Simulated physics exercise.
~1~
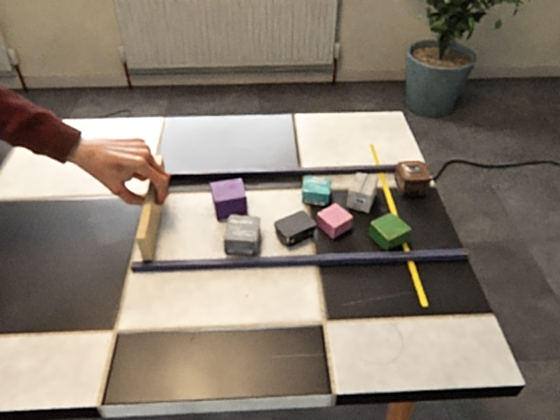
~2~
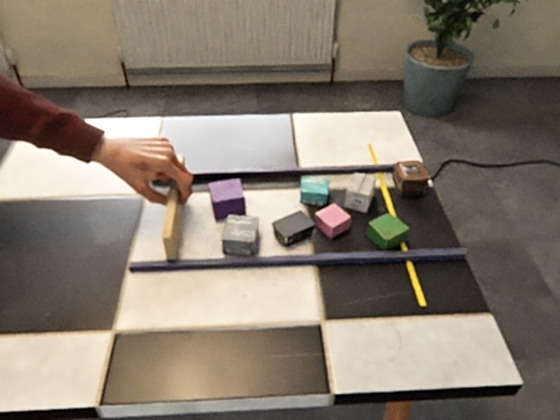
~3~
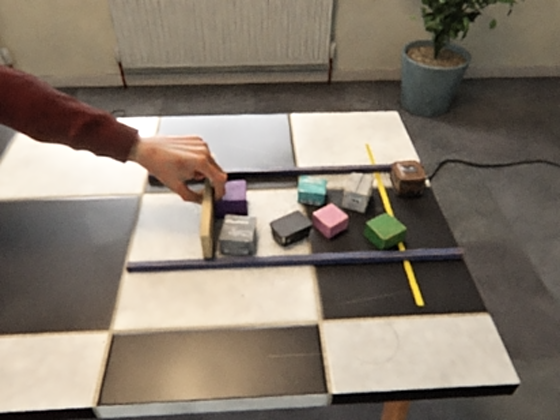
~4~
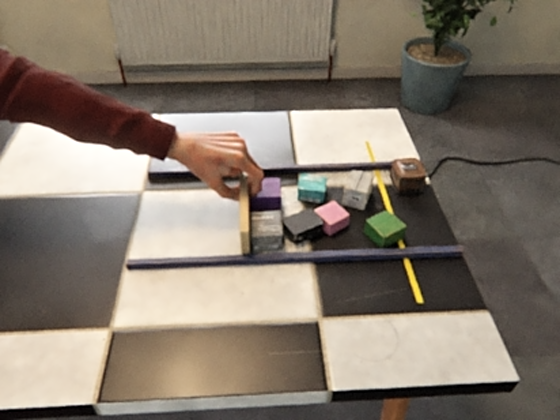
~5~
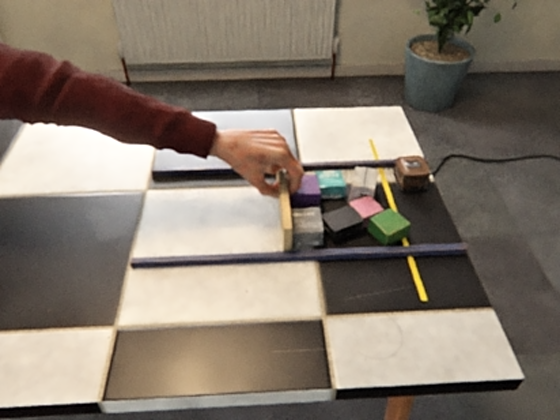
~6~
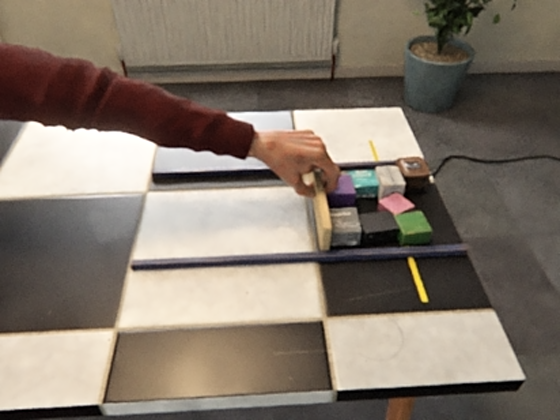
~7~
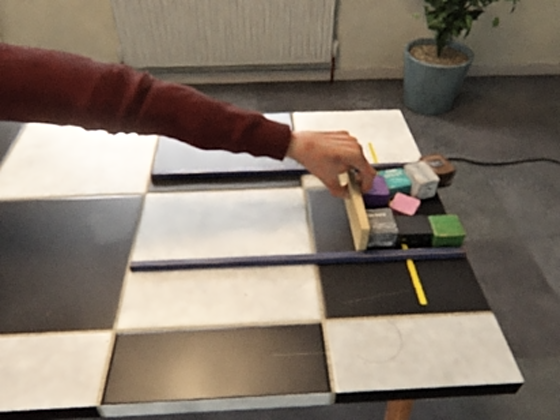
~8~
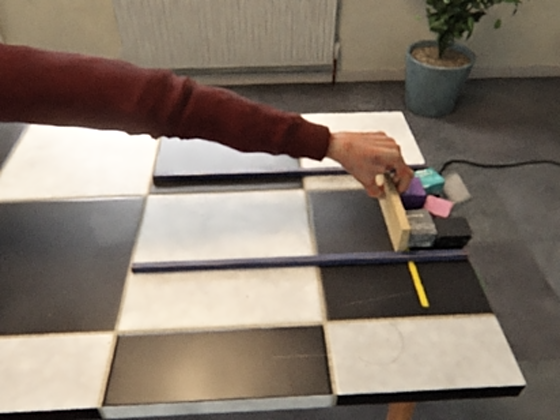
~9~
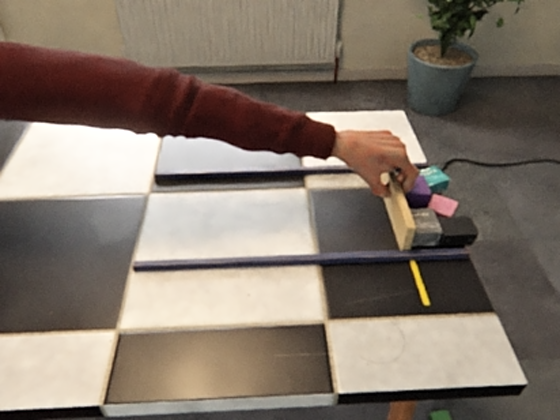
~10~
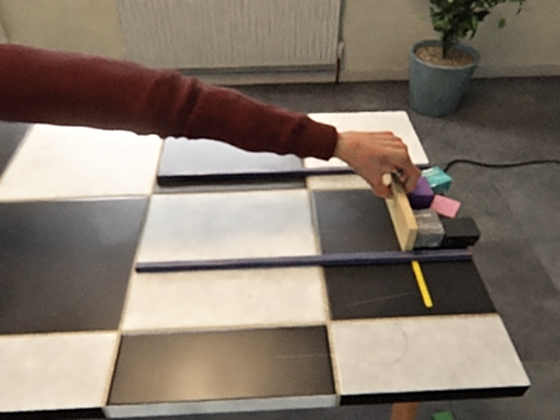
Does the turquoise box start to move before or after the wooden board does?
It starts after the board. The hand is already pushing the board to the right while the turquoise box sits still, and the box only moves later as the blocks bunch up.
